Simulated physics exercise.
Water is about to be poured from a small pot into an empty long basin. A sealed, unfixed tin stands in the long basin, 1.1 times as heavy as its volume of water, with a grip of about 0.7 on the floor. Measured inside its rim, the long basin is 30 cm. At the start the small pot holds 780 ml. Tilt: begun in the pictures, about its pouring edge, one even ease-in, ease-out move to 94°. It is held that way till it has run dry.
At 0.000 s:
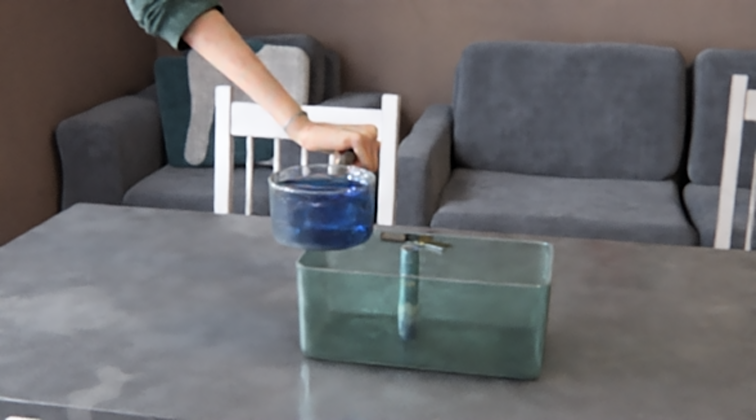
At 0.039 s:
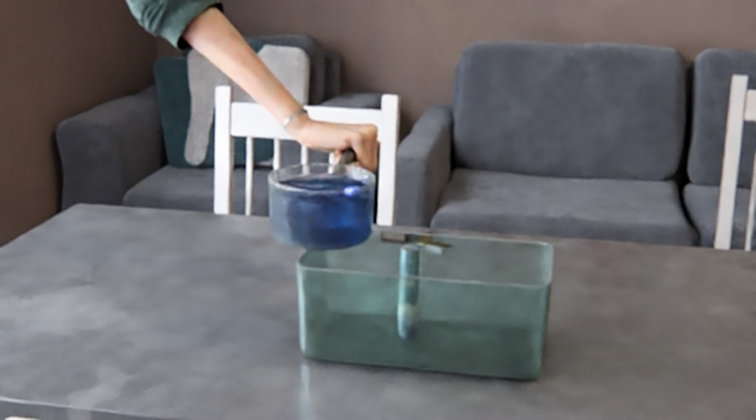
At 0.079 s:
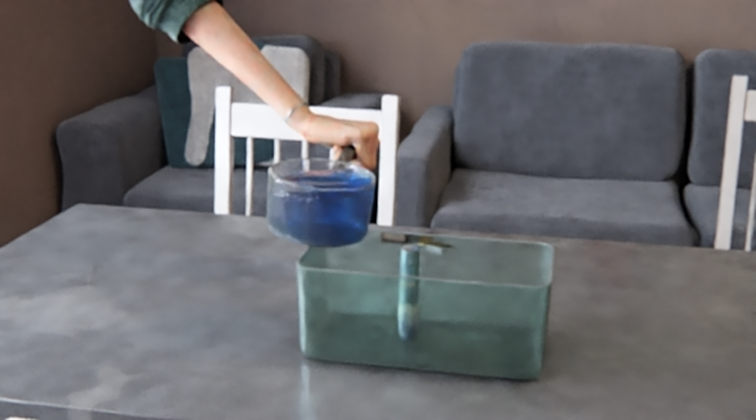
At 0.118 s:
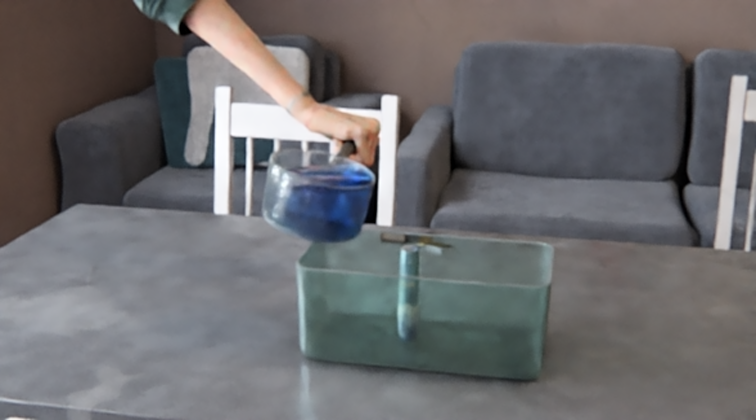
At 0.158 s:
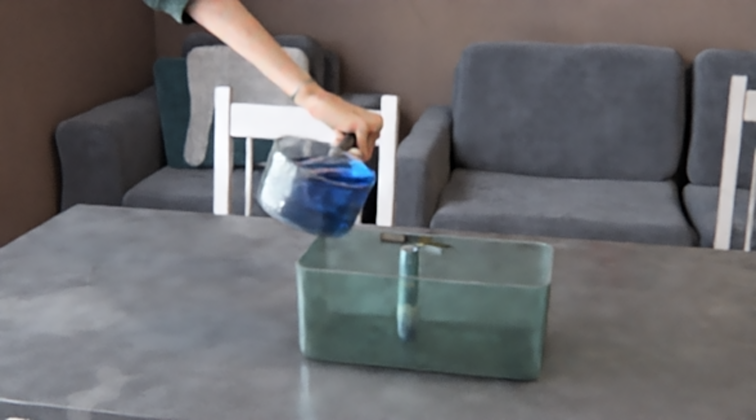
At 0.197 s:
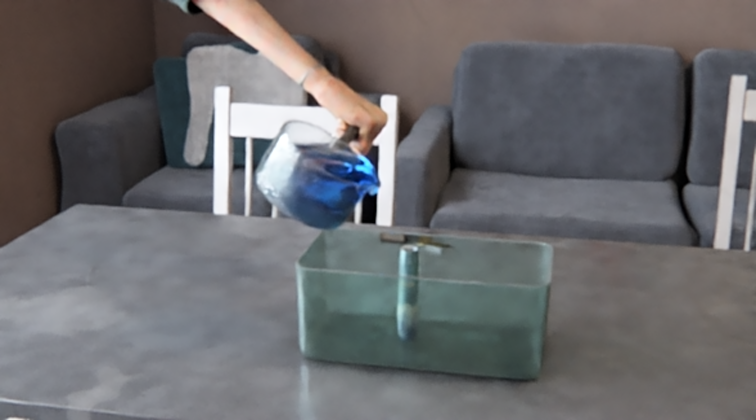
In a living room, a hand tilting a glass pot of blue liquid rightward above a clear greenish basin on a grey table.
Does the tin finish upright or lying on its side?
It finishes lying on its side.
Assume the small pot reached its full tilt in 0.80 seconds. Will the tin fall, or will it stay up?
Outcome - the tin stays erect.
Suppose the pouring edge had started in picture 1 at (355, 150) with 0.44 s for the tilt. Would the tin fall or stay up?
Then it goes over.
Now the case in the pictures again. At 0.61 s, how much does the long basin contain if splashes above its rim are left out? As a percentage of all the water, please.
Near 72 in a hundred.
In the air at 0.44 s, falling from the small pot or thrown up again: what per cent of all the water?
Estimate: Some 42 % of the total.
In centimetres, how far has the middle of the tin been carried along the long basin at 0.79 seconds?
I'd put it at around 2 centimetres.
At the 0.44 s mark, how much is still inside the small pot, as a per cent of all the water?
About 50 percent.
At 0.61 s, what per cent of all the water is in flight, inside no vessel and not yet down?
About 18 per cent.
By 0.44 s the tilt is 91° and 50 per cent is still to pour; the tin stands where it began.
By 0.61 s the tilt is 94° and 10 per cent is still to pour; the tin stands where it began.
By 0.79 s the tilt is 94° and 3 per cent is still to pour; the tin leans 9°.
By 0.99 s the tilt is 94° and 1 per cent is still to pour; the tin leans 57°.
At rest the tin lies on its side.
